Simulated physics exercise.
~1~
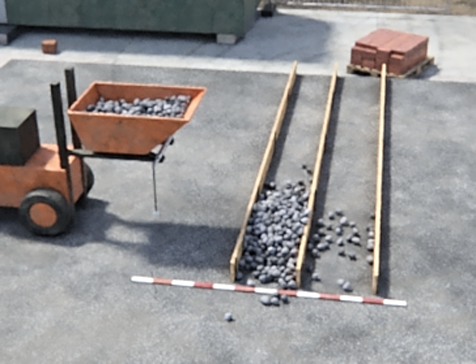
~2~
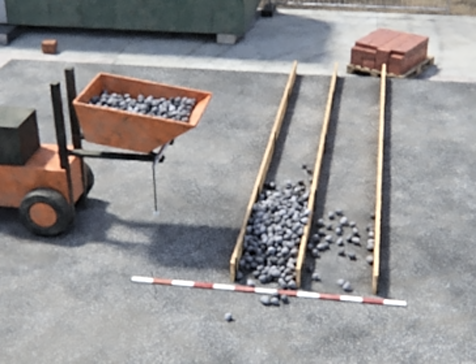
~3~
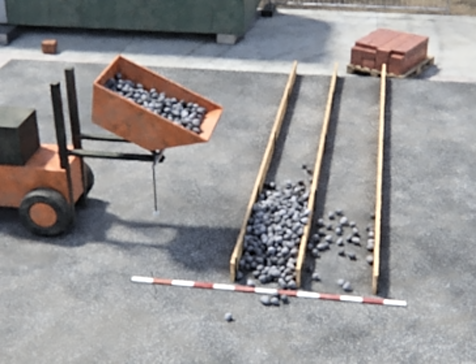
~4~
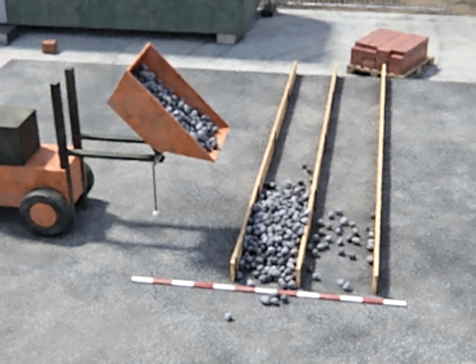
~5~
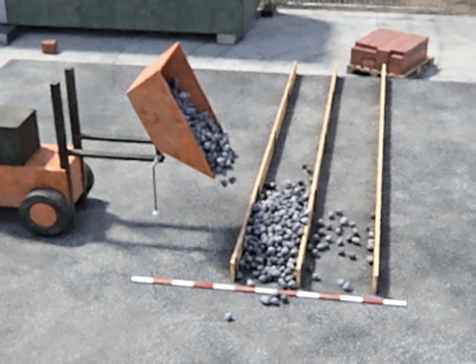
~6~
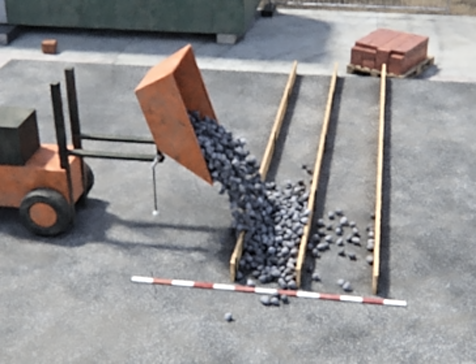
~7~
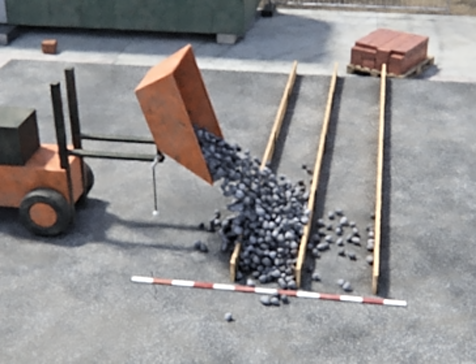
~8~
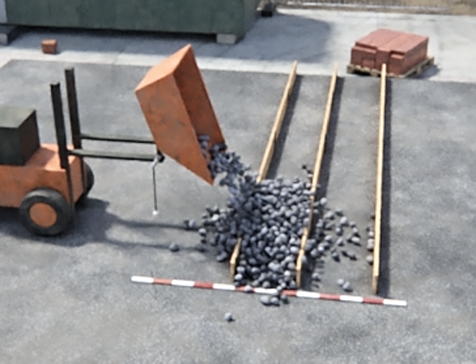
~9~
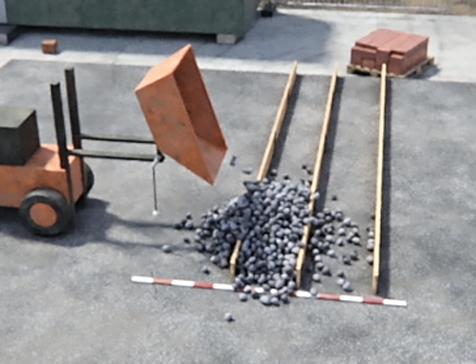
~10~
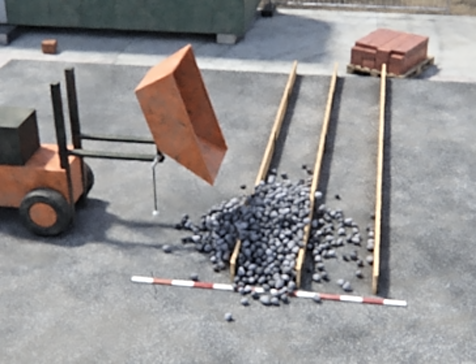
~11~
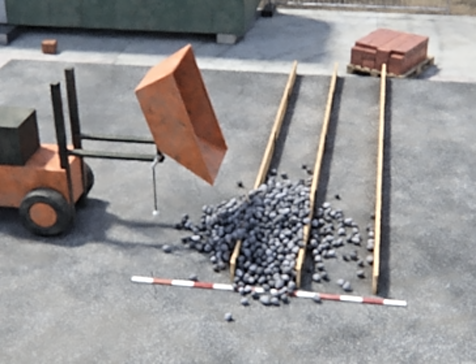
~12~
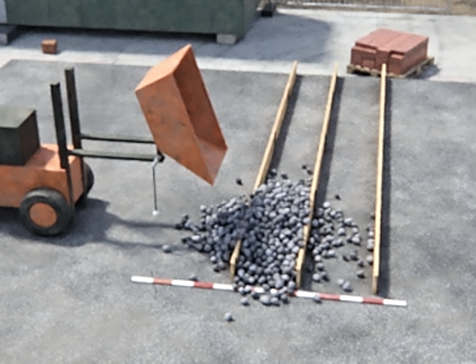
At first, an orange forklift on grey paving holds a skip full of rounded grey stones, while an earlier heap lies mostly between the left and middle of three wooden planks, beside a red-and-white staff. The skip begins tipping to the right, its left end rising steadily as the stones slide toward the lower lip. The first few spill over, then a thick stream pours onto the heap and across the left plank. The flow thins while the steeply tilted skip stays still. Finally the skip hangs empty above a broad, motionless pile that buries the near part of the left plank, with a few stones scattered past the middle one.
